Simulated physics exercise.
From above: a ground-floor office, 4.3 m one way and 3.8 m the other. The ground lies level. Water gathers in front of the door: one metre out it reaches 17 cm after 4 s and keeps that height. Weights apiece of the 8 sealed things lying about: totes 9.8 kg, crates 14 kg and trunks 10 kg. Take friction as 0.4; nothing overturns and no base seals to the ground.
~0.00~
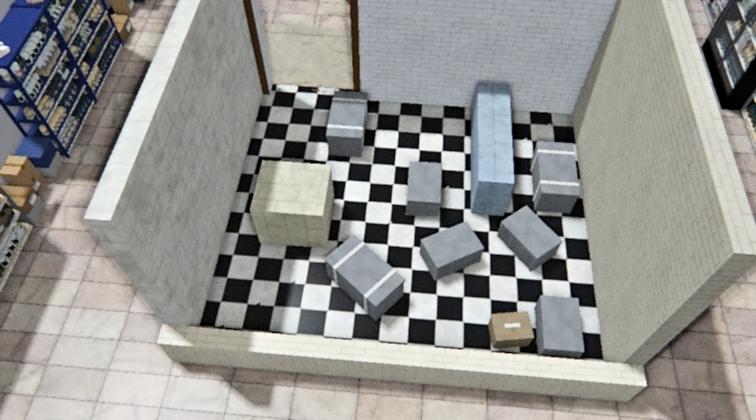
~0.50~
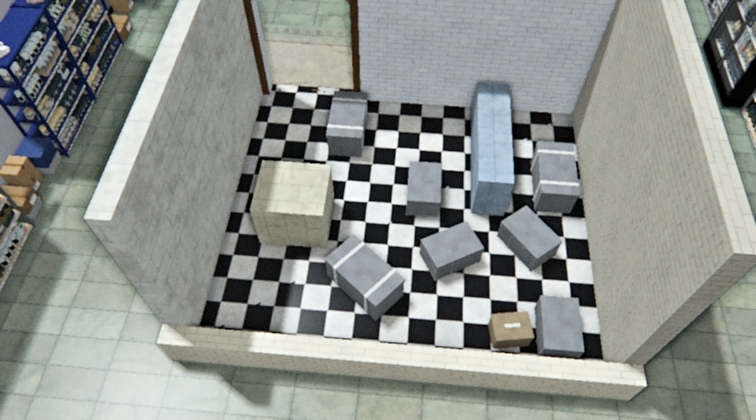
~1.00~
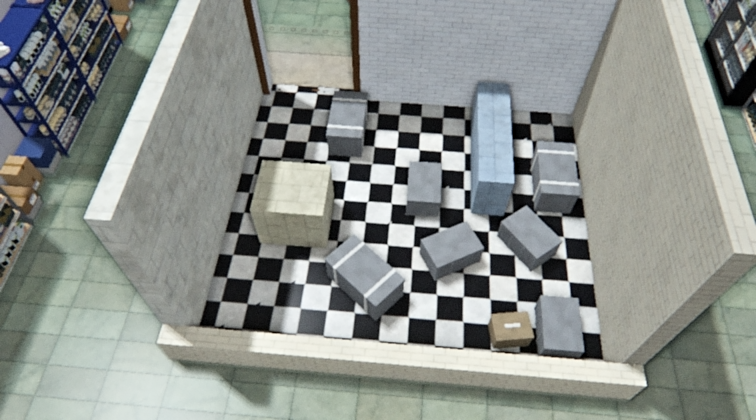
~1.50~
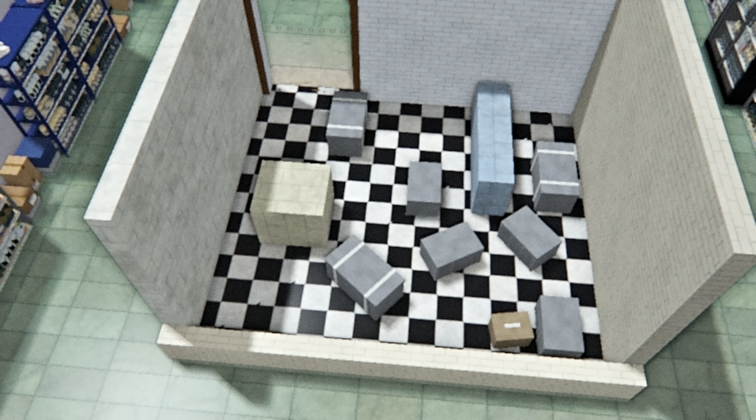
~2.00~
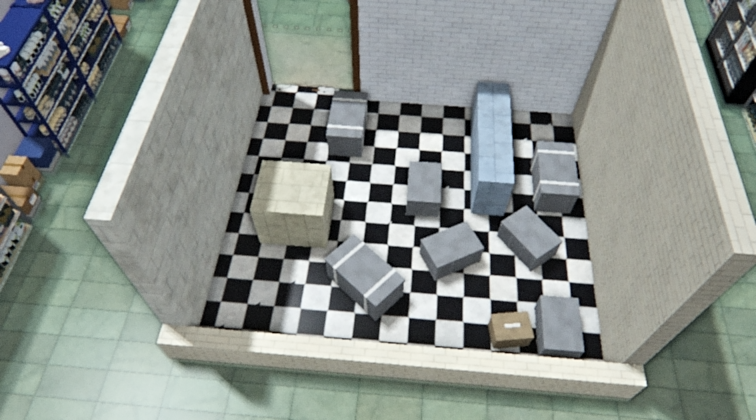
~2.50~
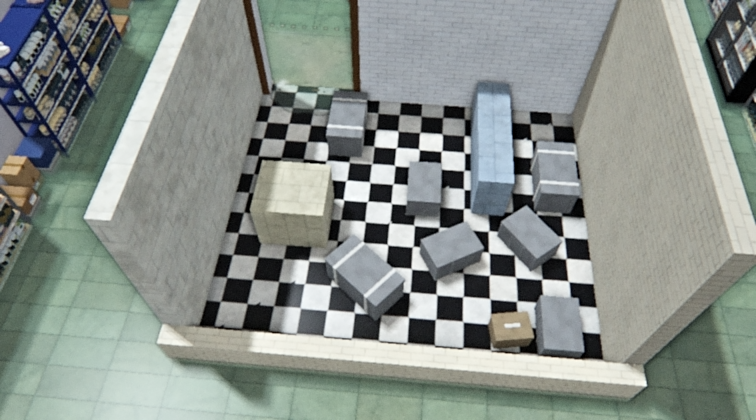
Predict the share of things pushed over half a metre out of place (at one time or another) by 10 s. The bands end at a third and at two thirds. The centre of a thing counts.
That comes to under a third.
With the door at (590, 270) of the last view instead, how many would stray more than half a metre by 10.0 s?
Then 4.
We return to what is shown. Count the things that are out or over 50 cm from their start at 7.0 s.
I count 1.
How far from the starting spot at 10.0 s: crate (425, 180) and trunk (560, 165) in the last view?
In turn: 40 cm, 0 cm.
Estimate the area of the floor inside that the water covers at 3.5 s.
About 1.5 m2.
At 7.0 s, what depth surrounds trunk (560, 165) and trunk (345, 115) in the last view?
About 0 and 2 cm.
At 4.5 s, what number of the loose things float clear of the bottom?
0 of them.
After 3.5 s 0 of 8 are over 50 cm from their spots; 0 afloat.
After 4.5 s 0 of 8 are over 50 cm from their spots; 0 afloat.
After 7.0 s 1 of 8 are over 50 cm from their spots; 0 afloat.
After 10.0 s 1 of 8 are over 50 cm from their spots, and 1 have been at some point; 3 afloat.
